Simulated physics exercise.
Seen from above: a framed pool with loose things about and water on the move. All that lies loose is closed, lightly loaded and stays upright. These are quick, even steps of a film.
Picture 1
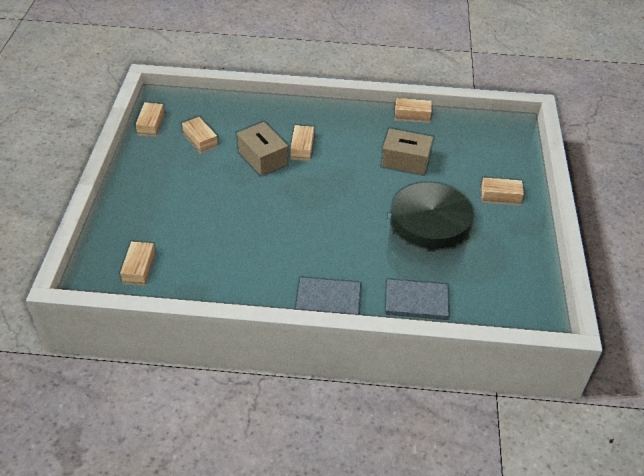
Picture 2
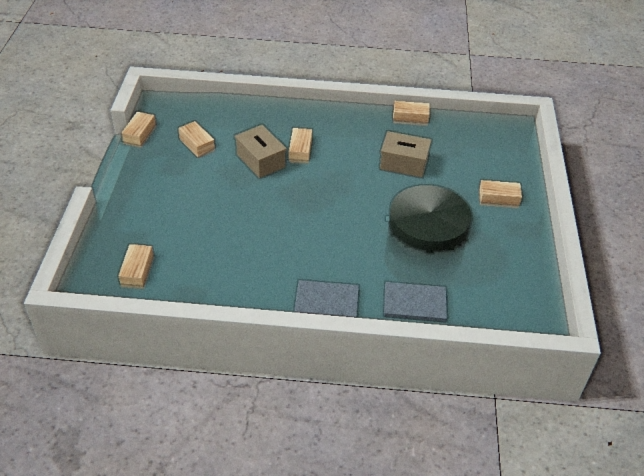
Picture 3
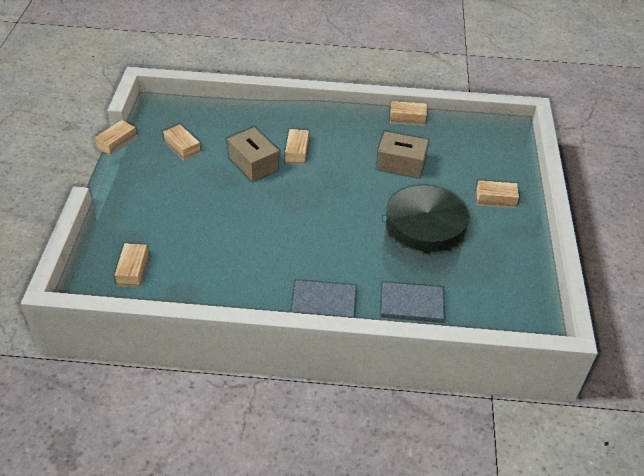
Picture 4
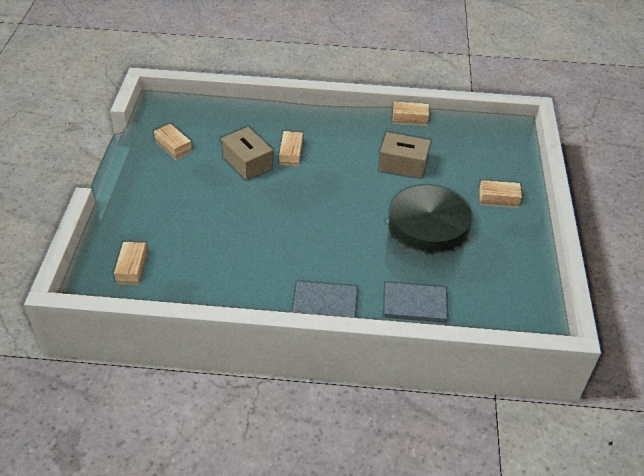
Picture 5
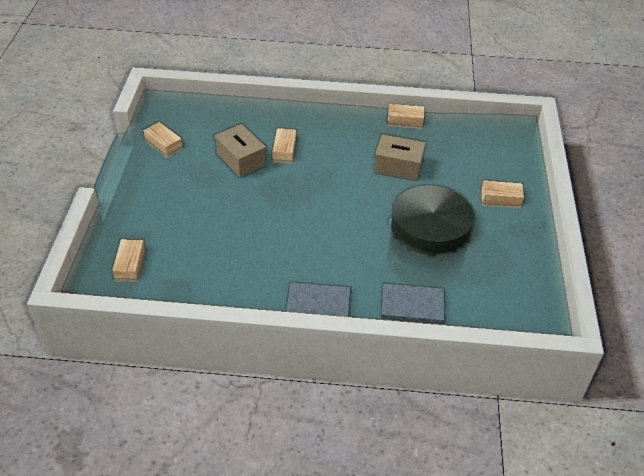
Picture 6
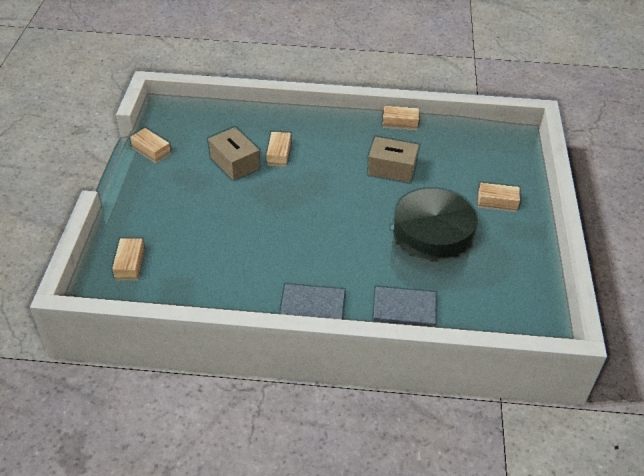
In a framed pool, a gap opens at left and floating blocks drift left, one leaving through it.
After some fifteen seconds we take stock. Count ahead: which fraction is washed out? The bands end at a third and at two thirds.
That comes to one to two thirds.
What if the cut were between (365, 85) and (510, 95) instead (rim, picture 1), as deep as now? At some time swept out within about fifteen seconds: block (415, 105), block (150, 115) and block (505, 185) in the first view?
In turn: Gone, left behind, through.
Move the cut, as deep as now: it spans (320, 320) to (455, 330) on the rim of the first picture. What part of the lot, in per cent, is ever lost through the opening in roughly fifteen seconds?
About 30 per cent.
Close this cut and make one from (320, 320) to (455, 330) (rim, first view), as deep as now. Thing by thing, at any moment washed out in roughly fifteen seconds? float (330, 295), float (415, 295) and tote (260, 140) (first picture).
As listed: Through, out, no.
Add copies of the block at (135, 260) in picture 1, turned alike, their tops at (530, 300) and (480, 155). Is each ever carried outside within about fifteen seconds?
In turn: Still in, inside.
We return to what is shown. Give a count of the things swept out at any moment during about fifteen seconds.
It comes to 5.
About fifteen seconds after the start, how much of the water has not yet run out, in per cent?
Roughly 60 per cent.
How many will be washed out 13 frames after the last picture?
That makes 4.
A moment on, 2 of 10 are out; 8 afloat.
Next, 4 of 10 are out; 6 afloat.
Later, 5 of 10 are out; 5 afloat.
In the end, 5 of 10 are out; 5 afloat.
